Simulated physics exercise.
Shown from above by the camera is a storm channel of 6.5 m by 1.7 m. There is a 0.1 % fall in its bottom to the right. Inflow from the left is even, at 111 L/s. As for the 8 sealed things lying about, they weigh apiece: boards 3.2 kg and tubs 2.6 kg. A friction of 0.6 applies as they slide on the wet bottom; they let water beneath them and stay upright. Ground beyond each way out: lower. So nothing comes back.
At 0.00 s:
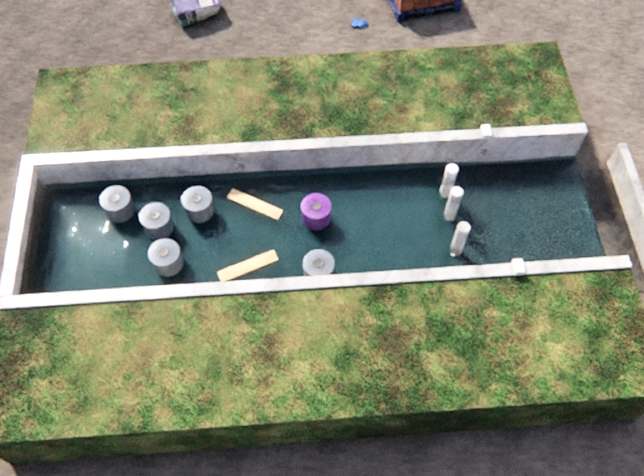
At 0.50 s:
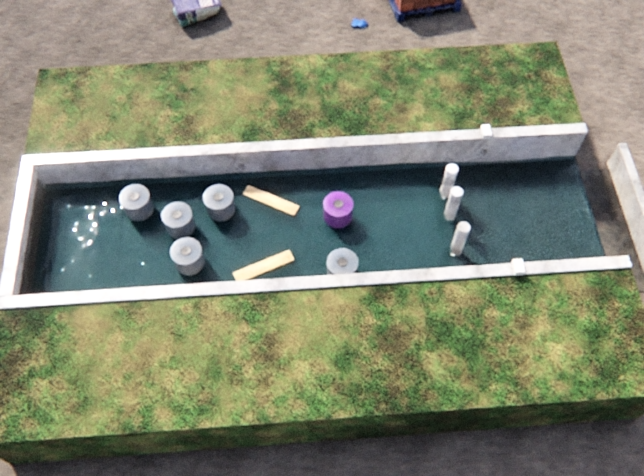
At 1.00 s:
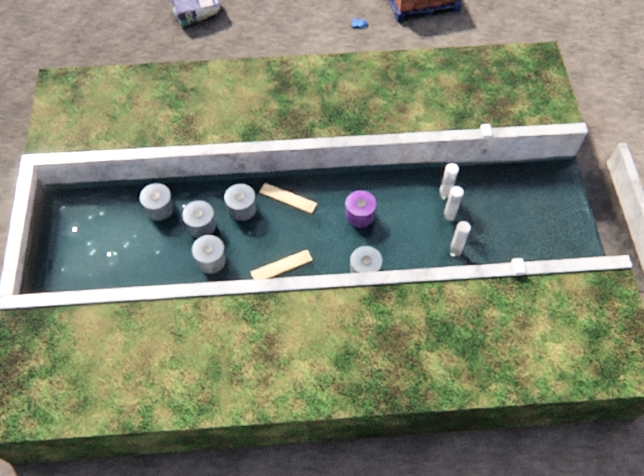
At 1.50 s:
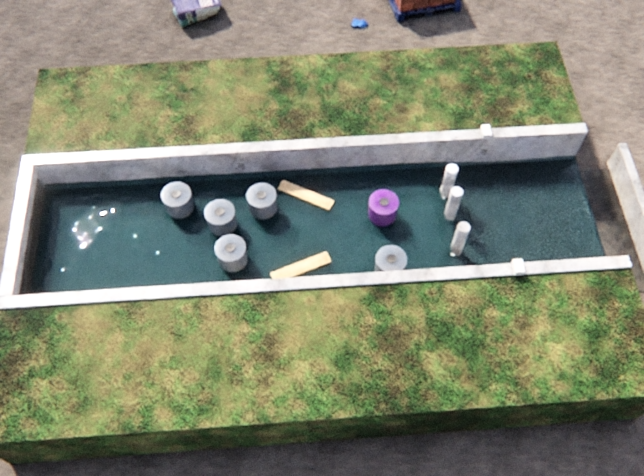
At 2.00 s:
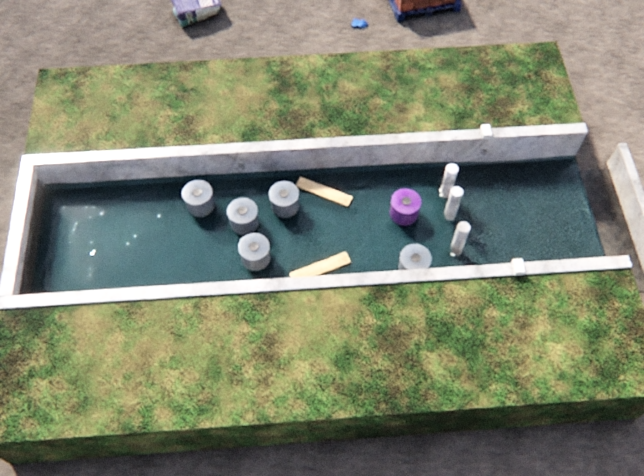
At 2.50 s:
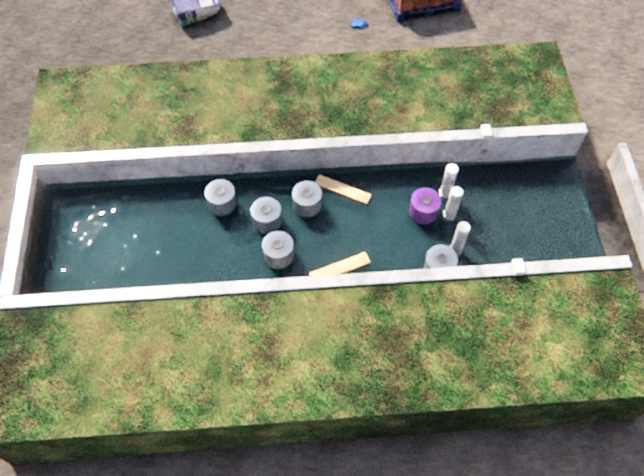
In a walled channel of water between grassy banks, a purple tub, several grey tubs and two boards drifted steadily to the right together, the purple one coming up close beside the white posts.
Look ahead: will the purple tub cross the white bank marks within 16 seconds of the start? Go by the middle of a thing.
I'd say the purple tub does not manage it.
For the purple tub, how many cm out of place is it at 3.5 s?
Displacement near 140 cm.
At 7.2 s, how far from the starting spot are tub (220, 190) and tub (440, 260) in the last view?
Respectively, 350 cm and washed out.
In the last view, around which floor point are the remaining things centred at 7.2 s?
They're centred close to (441, 217).
After 3.5 s the purple tub is near (433, 197), 1.4 m from its start, afloat; 1 of 8 are over the mark; 8 afloat.
After 7.2 s the purple tub is near (436, 191), 1.4 m from its start, afloat; 3 of 8 are over the mark; 5 afloat.
After 12.0 s the purple tub is near (436, 191), 1.4 m from its start, afloat; 6 of 8 are over the mark; 2 afloat.
After 16.0 s the purple tub is near (436, 191), 1.4 m from its start, afloat; 6 of 8 are over the mark; 2 afloat.
